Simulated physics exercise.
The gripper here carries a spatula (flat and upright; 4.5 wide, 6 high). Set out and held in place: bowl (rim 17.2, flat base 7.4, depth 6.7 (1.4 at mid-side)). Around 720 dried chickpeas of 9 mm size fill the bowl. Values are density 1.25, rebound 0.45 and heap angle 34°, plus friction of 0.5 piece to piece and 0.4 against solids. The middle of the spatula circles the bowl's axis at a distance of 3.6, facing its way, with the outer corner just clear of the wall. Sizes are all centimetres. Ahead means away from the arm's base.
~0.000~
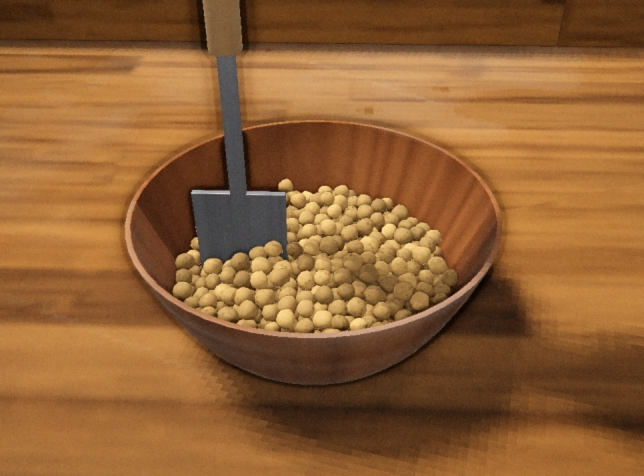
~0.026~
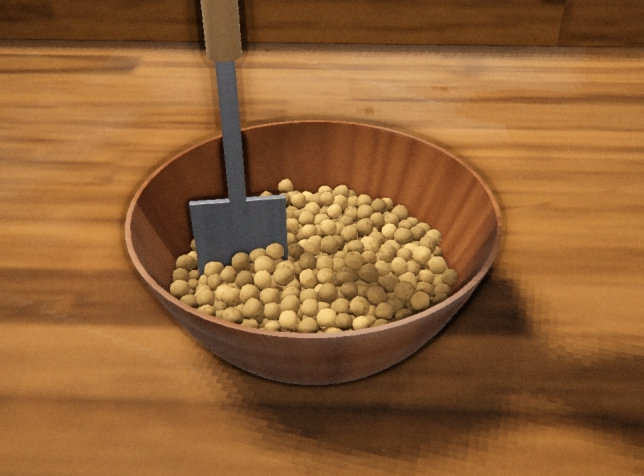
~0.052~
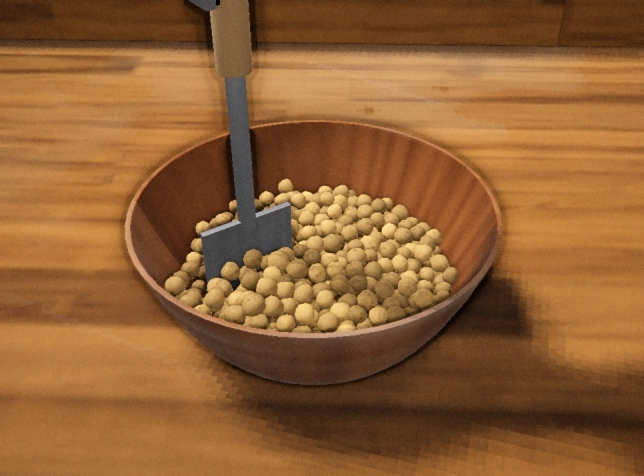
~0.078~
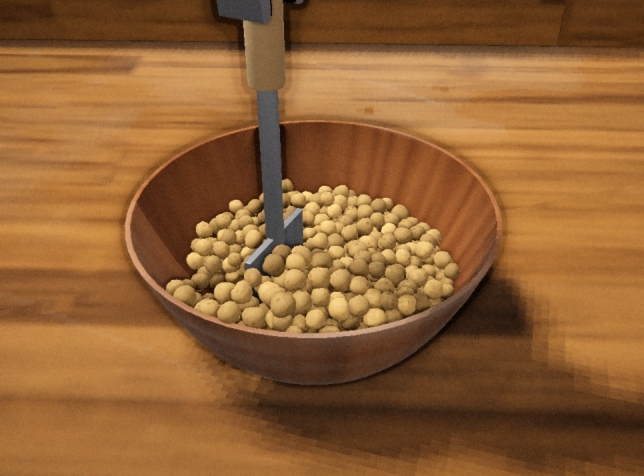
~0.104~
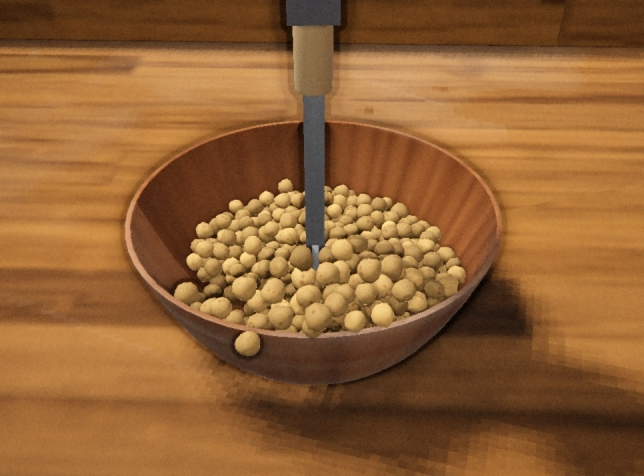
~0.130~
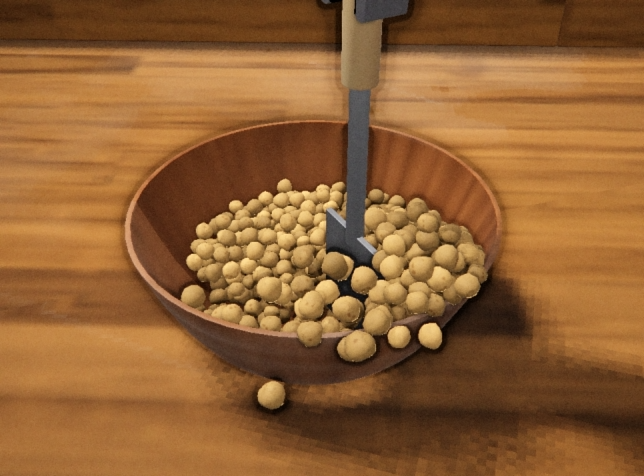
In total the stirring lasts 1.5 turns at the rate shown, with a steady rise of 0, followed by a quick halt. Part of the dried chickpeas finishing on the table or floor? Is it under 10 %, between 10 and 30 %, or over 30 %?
Over 30 %.
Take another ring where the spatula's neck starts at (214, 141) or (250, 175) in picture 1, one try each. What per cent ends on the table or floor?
Roughly 40 and 35 per cent.
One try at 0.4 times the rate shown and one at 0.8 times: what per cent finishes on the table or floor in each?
Some 10 and 35 per cent.
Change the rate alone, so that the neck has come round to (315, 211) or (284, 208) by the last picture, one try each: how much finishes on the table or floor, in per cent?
Some 30 and 20 per cent respectively.
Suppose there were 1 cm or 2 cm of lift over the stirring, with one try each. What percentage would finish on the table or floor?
40 and 35 %.
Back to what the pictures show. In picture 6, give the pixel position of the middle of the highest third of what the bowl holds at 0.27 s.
That third sits centred at about (280, 153).
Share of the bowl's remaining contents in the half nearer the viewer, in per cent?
I'd say around 40 per cent.
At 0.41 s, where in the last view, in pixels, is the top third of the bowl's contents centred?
I'd put it close to (286, 306).
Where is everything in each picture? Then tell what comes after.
In the first picture, spatula neck at (236, 165), 0° round; upper third of the load around (316, 262), from x 185 to 450, top at y 190; 722 in the bowl.
In the second picture, spatula neck at (235, 172), 10° round; upper third of the load around (316, 264), from x 180 to 450, top at y 190.
In the third picture, spatula neck at (245, 190), 36° round; upper third of the load around (314, 276), from x 175 to 450, top at y 190.
In the fourth picture, spatula neck at (274, 206), 65° round; upper third of the load around (326, 286), from x 175 to 455, top at y 190.
In the fifth picture, spatula neck at (315, 211), 94° round; upper third of the load around (357, 282), from x 185 to 455, top at y 190; 719 in the bowl, 3 in flight or on the tool.
In the sixth picture, spatula neck at (356, 204), 123° round; upper third of the load around (397, 263), from x 195 to 480, top at y 190; 705 in the bowl, 17 in flight or on the tool.
By 0.27 s, 281° round, highest piece 13 above the table; 564 in the bowl, 31 on the table or floor, 127 in flight or on the tool.
By 0.41 s, 79° round, highest piece 10 above the table; 449 in the bowl, 188 on the table or floor, 85 in flight or on the tool.
By 0.68 s, 180° round, highest piece 6 above the table; 382 in the bowl, 340 on the table or floor.
By 1.38 s, 180° round, highest piece 6 above the table; 382 in the bowl, 340 on the table or floor.
Final count, 382 in the bowl, 340 on the table or floor. That is 47 % on the table or floor.
